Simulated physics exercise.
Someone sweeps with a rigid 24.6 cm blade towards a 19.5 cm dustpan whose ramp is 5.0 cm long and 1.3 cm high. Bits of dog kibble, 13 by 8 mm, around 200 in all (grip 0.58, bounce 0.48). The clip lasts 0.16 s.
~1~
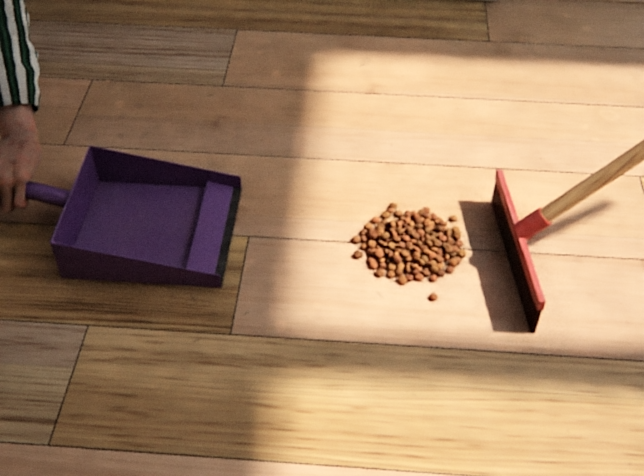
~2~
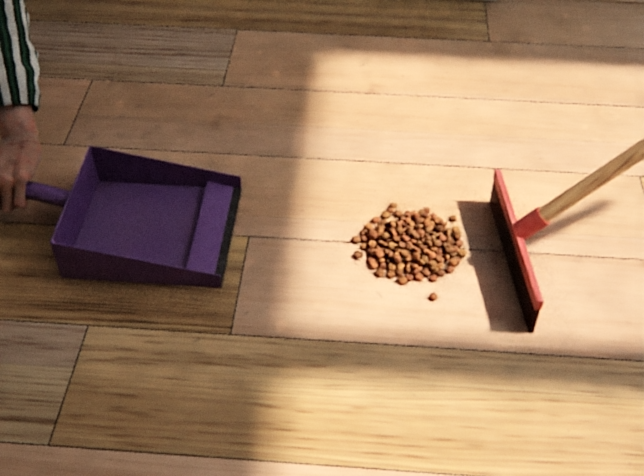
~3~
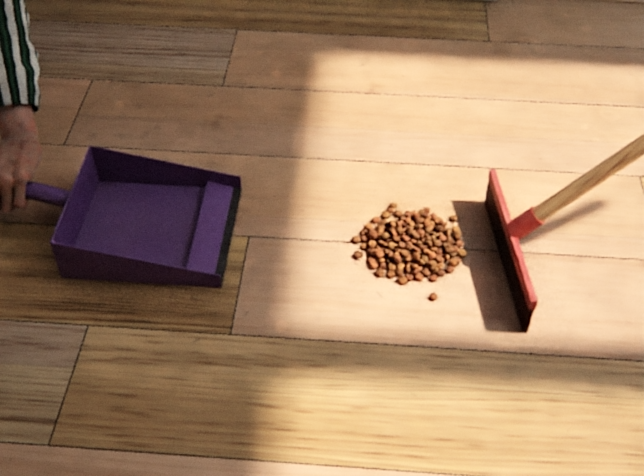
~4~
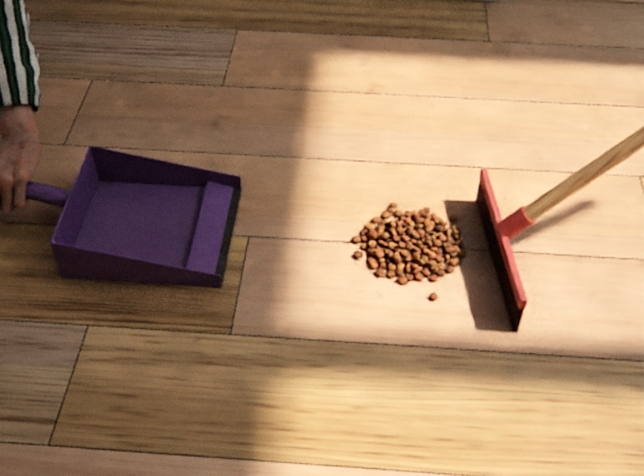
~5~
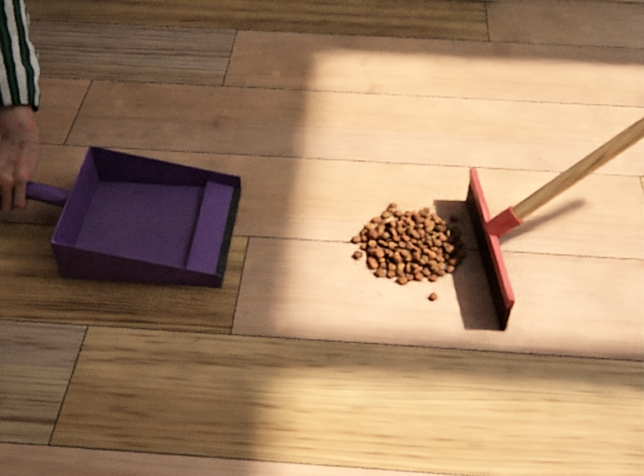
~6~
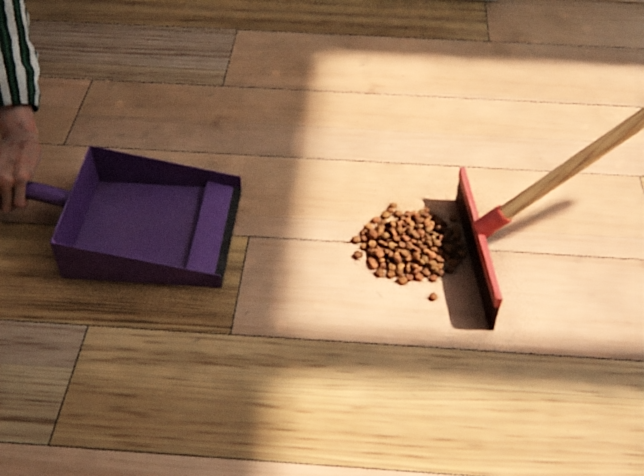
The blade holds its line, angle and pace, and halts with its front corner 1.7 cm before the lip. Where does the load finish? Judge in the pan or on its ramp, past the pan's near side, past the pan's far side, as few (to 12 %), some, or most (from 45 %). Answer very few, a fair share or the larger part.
Pan a fair share, near side very few, far side very few.
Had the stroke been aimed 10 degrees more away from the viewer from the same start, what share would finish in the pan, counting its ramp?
Then about 20 per cent.
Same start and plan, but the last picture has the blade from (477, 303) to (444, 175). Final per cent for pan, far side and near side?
Pan 35, far 5, near 10.
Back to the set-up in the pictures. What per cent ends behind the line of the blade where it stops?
Some 5 per cent.
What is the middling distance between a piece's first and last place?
About 26 cm.
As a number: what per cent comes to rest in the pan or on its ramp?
Some 30 per cent.
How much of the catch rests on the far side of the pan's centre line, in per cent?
About 50 per cent.
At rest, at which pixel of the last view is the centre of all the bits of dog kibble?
At about (235, 235).
Then, 0.32 s after the last picture, middle of the blade 19 cm from the lip; 0 % over the lip, far side 0 %, near side 0 %.
Then, 0.53 s after the last picture, middle of the blade 10 cm from the lip; 0 % over the lip, far side 5 %, near side 5 %.
Then, 0.86 s after the last picture, middle of the blade 4 cm from the lip; 30 % over the lip, far side 5 %, near side 10 %.
In the end, pan 30 %, near side 10 %, far side 5 %, in front of the lip or behind the blade 55 %.
